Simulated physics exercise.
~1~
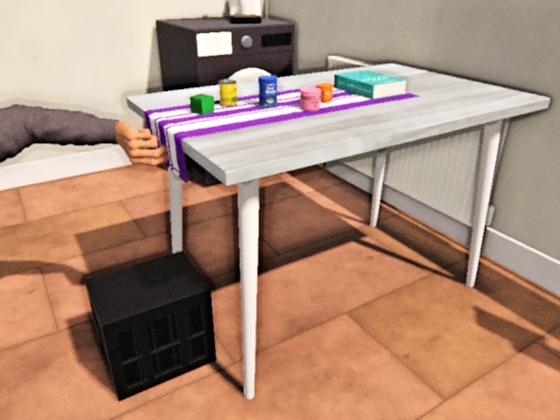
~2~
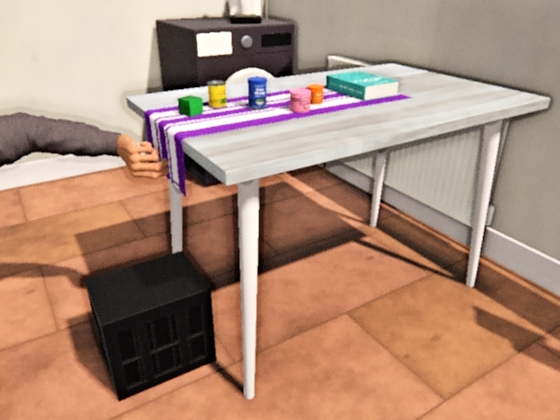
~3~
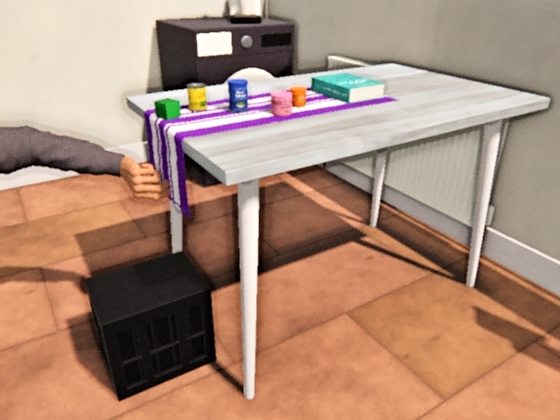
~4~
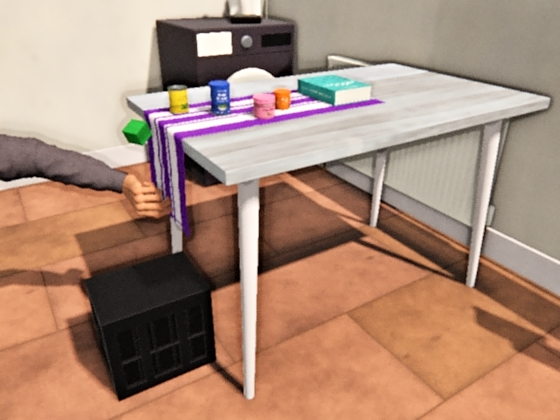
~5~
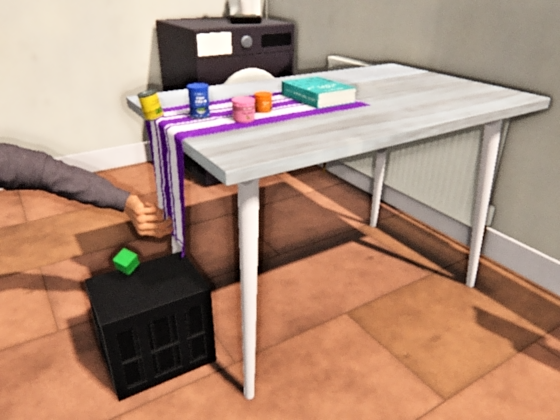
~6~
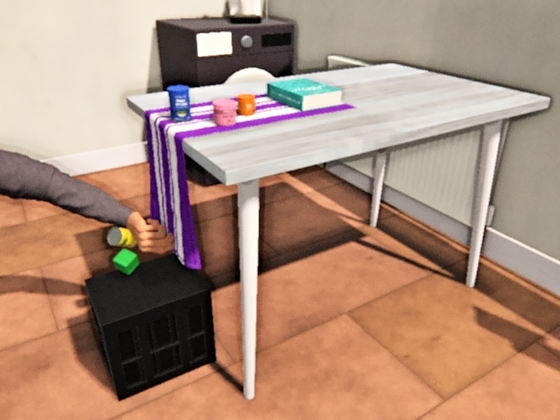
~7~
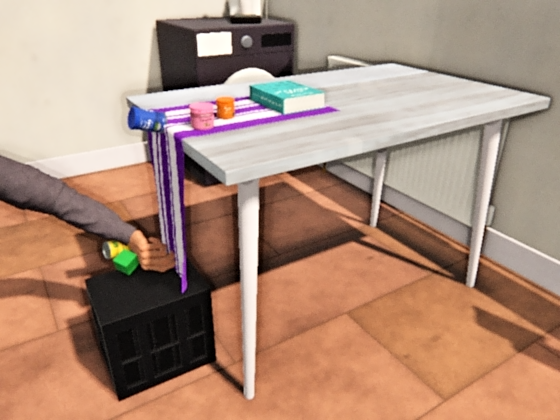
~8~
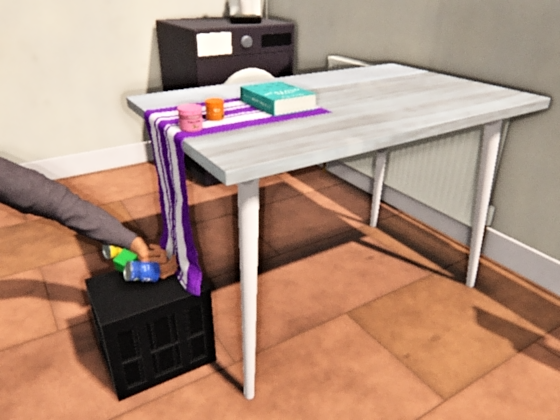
At first, a green cube, a yellow can, a blue can, a pink pot, an orange pot and a teal book stand on a purple-and-white striped runner on a pale table. A hand at the left end pulls the cloth down, and everything on it slides left. The green cube tips over the edge and lands on the black crate below. The yellow can leans and drops after it, then the blue can topples and falls too. Finally, the hand rests low by the crate with the three fallen things, while both pots and the book remain on the table.
